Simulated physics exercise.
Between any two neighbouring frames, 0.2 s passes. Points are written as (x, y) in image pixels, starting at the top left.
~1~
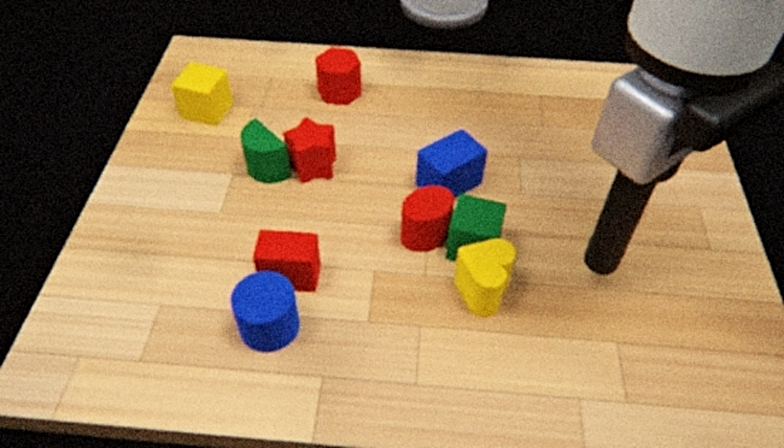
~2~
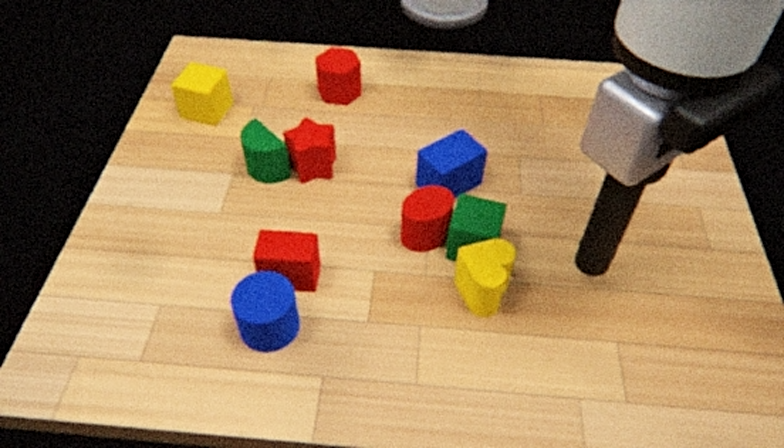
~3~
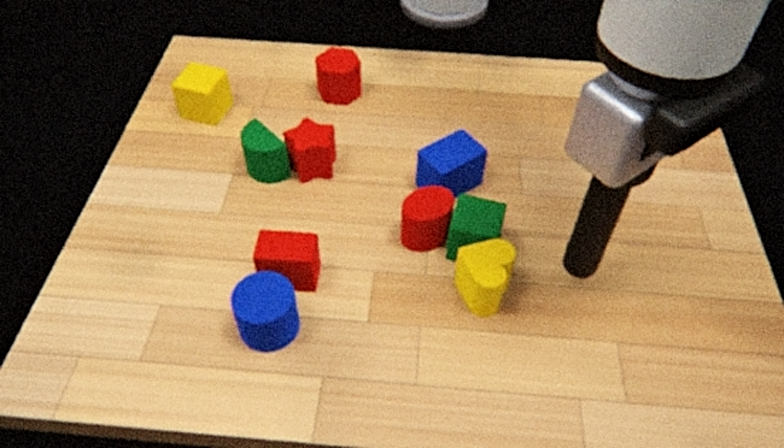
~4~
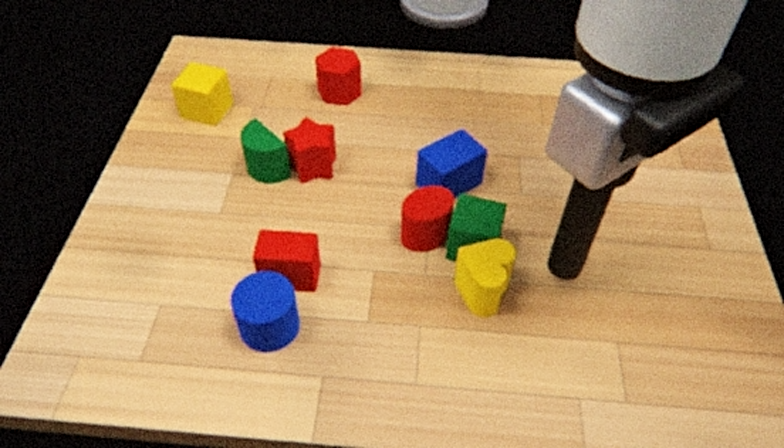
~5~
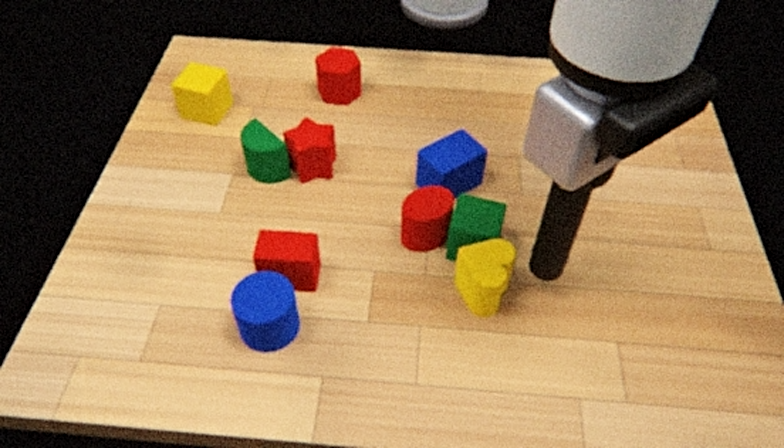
A robot arm with a black rod slid slowly left across the wooden board, drawing close to the yellow heart-shaped block, while all the red, blue, green and yellow blocks stayed still.
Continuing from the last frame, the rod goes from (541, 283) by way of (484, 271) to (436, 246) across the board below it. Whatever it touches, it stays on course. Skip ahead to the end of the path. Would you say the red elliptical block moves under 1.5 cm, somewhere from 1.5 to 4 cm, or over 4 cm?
It moves between 1.5 and 4 cm.
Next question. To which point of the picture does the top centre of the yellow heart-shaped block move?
Its top centre lands on (456, 262).
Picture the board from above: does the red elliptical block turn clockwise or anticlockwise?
My prediction: CCW.
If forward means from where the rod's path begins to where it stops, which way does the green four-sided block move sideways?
Moves right.
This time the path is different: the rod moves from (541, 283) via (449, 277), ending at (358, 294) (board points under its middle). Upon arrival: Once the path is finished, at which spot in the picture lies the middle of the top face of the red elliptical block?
I'd say the red elliptical block ends with its top centre at (410, 189).
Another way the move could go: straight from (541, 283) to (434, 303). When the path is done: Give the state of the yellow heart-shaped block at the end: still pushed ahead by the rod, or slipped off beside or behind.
I'd say it is still being pushed.
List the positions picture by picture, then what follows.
The first frame shows tip of the rod (600, 263), middles of tops, red elliptical block (428, 202), blue oblong (453, 150), green four-sided block (479, 215), yellow heart-shaped block (489, 260).
The second frame shows rod (591, 264), nothing pushed.
The third frame shows rod (579, 266), nothing pushed.
The fourth frame shows rod (564, 267), nothing pushed.
The fifth frame shows rod (546, 268), red elliptical block (428, 202), blue oblong (453, 150), green four-sided block (479, 215), yellow heart-shaped block (489, 260).
What follows on the original path. Halfway along, rod (485, 255); red elliptical block (417, 195), turned 30° anticlockwise; green four-sided block (467, 204), turned 25° clockwise; yellow heart-shaped block (461, 264), turned 45° anticlockwise.
At the end, rod (437, 231); red elliptical block (399, 182), turned 70° anticlockwise; blue oblong (453, 144); green four-sided block (445, 184), turned 75° clockwise; yellow heart-shaped block (456, 262), turned 65° anticlockwise.
